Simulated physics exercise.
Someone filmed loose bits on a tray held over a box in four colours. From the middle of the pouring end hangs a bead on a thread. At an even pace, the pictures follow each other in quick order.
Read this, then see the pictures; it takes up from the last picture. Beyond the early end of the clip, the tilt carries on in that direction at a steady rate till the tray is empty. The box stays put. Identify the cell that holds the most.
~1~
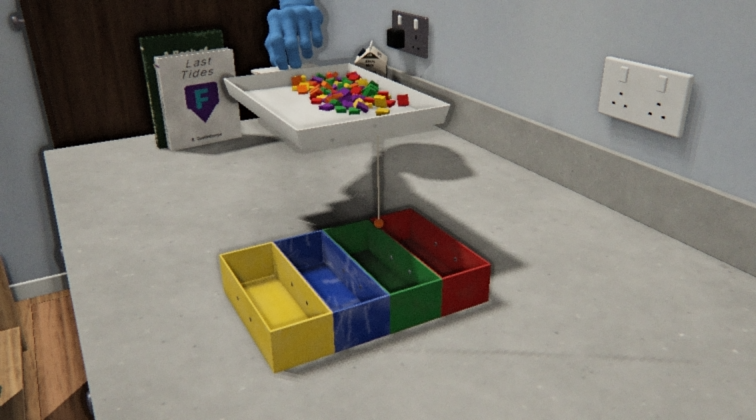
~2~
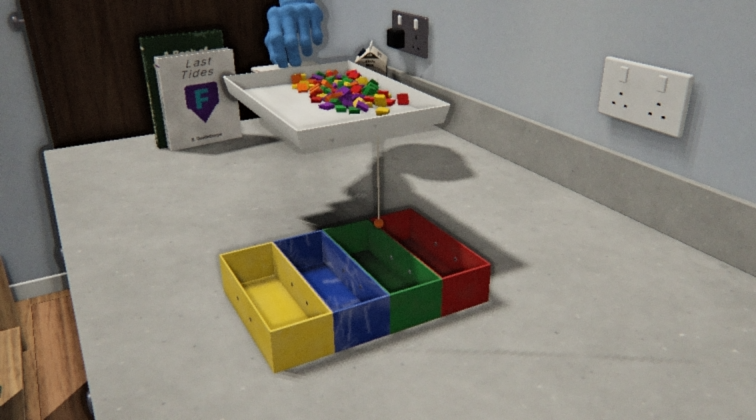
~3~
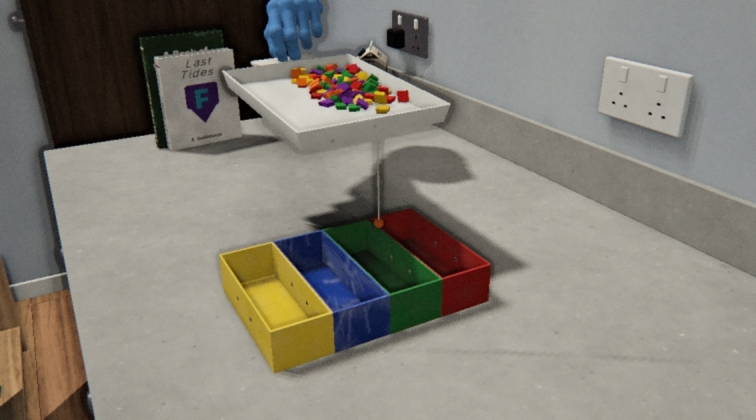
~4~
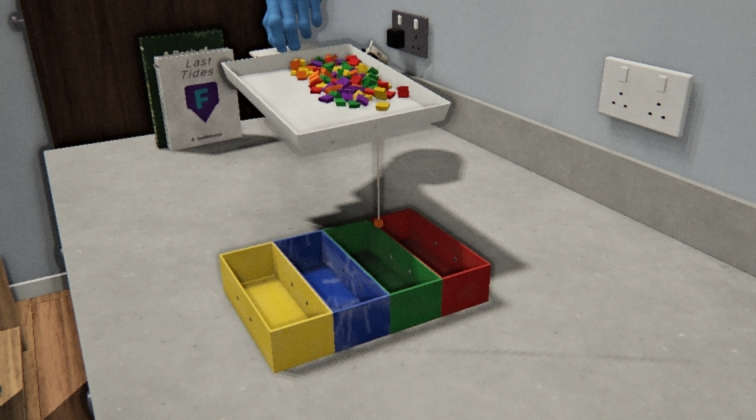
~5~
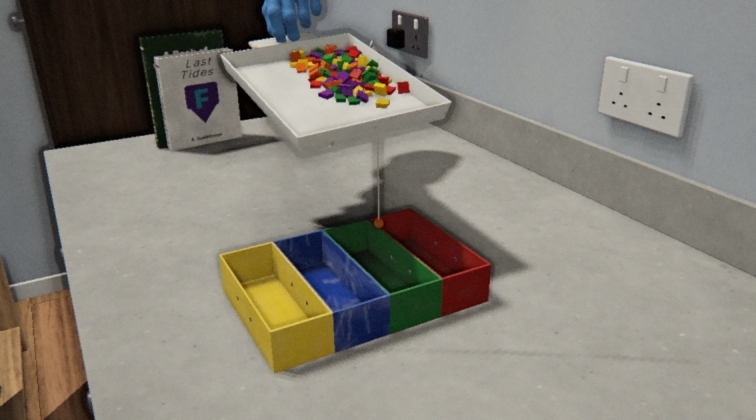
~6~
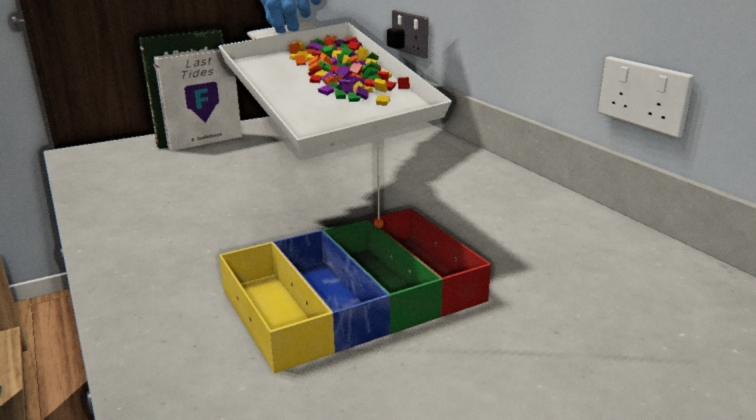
The blue cell holds the most.
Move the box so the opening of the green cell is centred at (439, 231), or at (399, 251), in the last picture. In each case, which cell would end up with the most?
The first position gives the cell in yellow, and the second gives blue.
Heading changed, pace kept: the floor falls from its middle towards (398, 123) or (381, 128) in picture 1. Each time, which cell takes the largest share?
First try: The cell in red; second try: Red.
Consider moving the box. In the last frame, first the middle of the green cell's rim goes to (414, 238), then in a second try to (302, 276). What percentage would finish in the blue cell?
I'd expect some 40 percent, and then some 0 percent.
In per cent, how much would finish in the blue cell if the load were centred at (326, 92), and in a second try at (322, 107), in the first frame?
It comes to about 70 per cent the first time and about 70 per cent the second.
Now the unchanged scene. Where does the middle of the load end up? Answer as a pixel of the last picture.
I'd mark it at roughly (329, 291).
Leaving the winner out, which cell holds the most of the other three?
Ranked number two: That green cell.
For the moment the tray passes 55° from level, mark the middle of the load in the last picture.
Check around (340, 122) in the last picture.
Soon, tray tipped steeply; nearly all on the tray; a stray few falling or outside the box.
A while on, tray tipped right over; about two thirds on the tray; about a quarter in the blue cell; a small part in the green cell; a stray few in the yellow cell; a stray few falling or outside the box.
Towards the end, tray tipped past a quarter turn; about two thirds in the blue cell; about a quarter in the green cell; a stray few in the yellow cell; a stray few in the red cell.
Finally, tray tipped past a quarter turn; about two thirds in the blue cell; about a quarter in the green cell; a stray few in the yellow cell; a stray few in the red cell.
